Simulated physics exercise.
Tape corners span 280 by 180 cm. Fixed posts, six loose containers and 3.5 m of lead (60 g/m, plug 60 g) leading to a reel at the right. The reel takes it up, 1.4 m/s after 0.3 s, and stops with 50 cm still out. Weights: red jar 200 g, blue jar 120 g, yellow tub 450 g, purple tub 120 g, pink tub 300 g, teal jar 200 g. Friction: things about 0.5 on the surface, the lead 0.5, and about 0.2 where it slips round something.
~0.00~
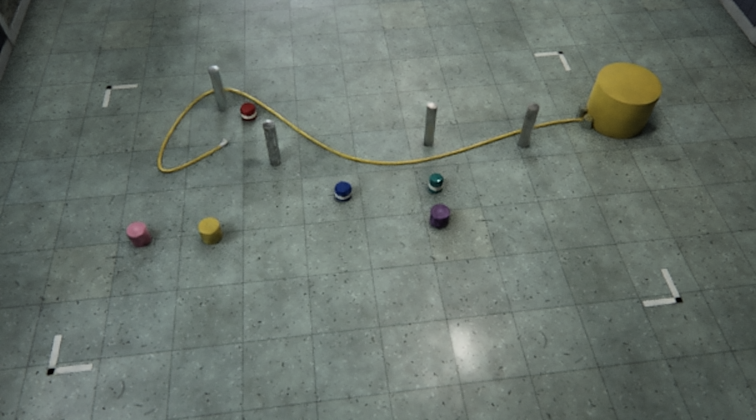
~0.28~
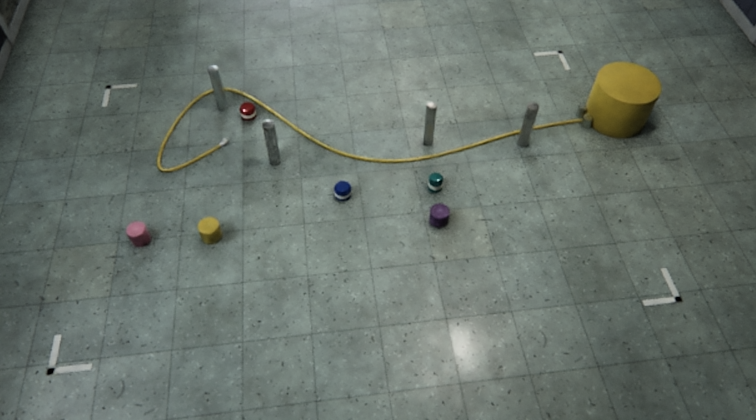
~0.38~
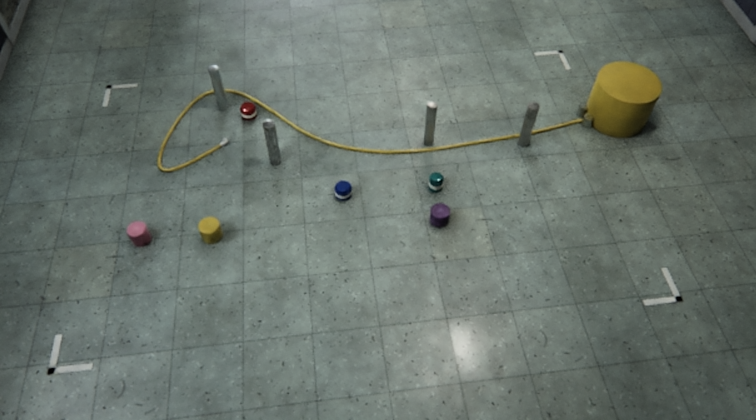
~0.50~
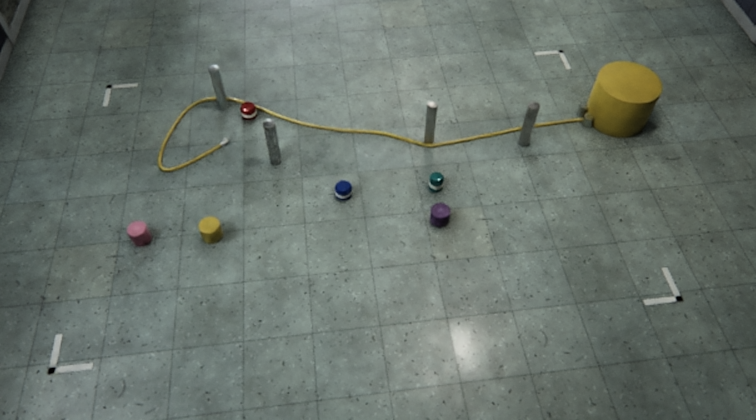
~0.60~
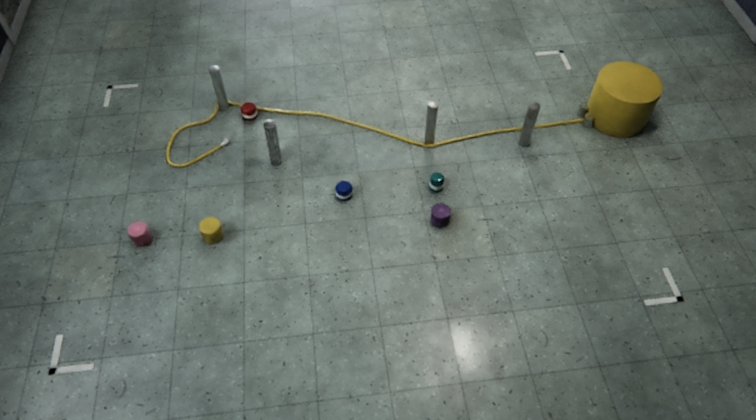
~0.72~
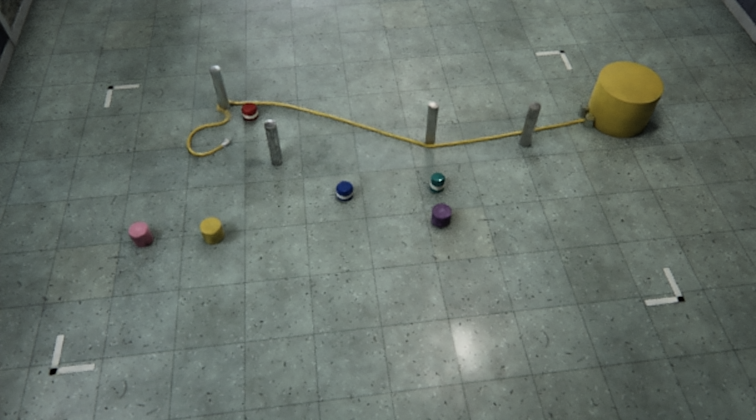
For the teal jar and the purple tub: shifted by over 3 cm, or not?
Result: Teal jar hardly stirs, purple tub hardly stirs.
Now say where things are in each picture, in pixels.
The first frame shows teal jar (437, 177); purple tub (440, 211); posts (269, 125) (534, 107) (213, 69) (432, 106); lead runs through (540, 126) (424, 160) (308, 137) (219, 90) (162, 170).
In the second frame, lead runs through (543, 126) (308, 137) (162, 170).
In the third frame, lead runs through (555, 127) (312, 136) (163, 170).
In the fourth frame, lead runs through (575, 120) (335, 129) (163, 169).
In the fifth frame, lead runs through (599, 118) (363, 126) (168, 160).
The sixth frame shows teal jar (438, 177); purple tub (442, 211); lead runs through (510, 135) (391, 135) (279, 104) (193, 133).
At 1.2 s, plug at (215, 103); nothing else has moved.
At 1.7 s, plug at (406, 86); nothing else has moved.
At 2.2 s, plug at (569, 176); nothing else has moved.
At 2.7 s, plug at (611, 149); nothing else has moved.
At 3.5 s, plug at (529, 122); purple tub 0 cm off its start at (442, 211), teal jar 0 cm off its start at (438, 177).
